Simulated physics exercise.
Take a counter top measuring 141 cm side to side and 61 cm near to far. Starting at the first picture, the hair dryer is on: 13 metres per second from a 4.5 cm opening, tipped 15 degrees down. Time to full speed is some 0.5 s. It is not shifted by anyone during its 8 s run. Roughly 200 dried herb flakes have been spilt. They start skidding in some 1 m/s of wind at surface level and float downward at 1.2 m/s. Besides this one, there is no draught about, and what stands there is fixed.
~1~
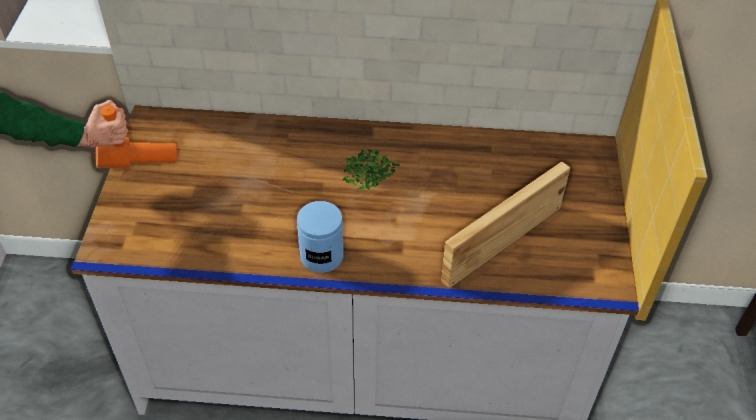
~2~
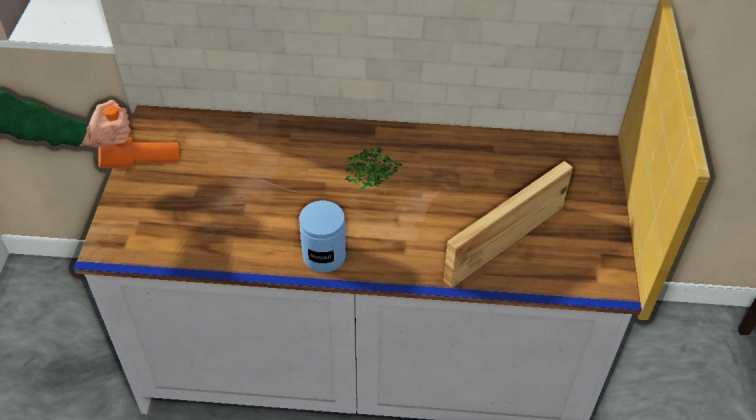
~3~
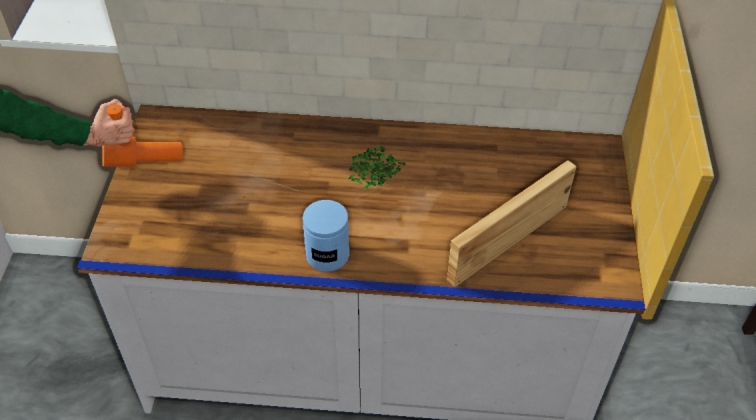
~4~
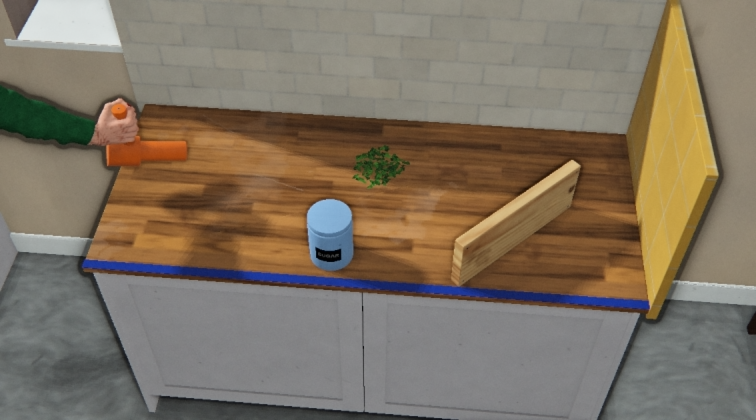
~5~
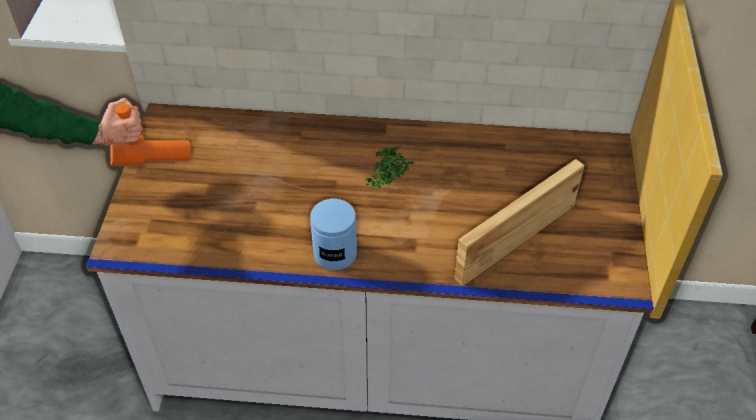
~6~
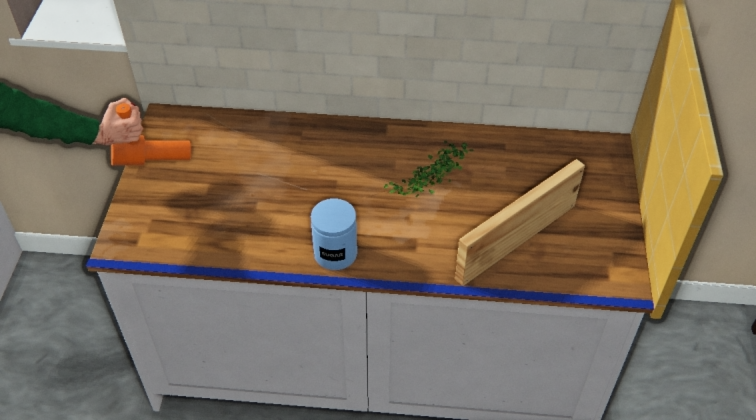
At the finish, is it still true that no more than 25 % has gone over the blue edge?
No, more than that has gone.
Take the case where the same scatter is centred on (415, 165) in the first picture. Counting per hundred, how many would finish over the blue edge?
That comes to some 100 in a hundred.
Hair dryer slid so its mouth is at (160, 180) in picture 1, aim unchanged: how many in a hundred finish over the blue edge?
I'd expect close to 90 per cent.
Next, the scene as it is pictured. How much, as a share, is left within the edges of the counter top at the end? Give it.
I'd put it at some 4 %.
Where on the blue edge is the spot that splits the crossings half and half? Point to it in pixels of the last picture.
Close to pixel (583, 304).
Then, 1.2 s after the last picture, 70 % are on the move or not yet settled, 90 % are over the blue edge; the middle of those still in play is near (647, 293).
Then, 2.1 s after the last picture, 6 % are on the move or not yet settled, 94 % are over the blue edge.
Then, 4.0 s after the last picture, 5 % are on the move or not yet settled, 95 % are over the blue edge.
Then, 7.6 s after the last picture, at the end, 96 % are over the blue edge.
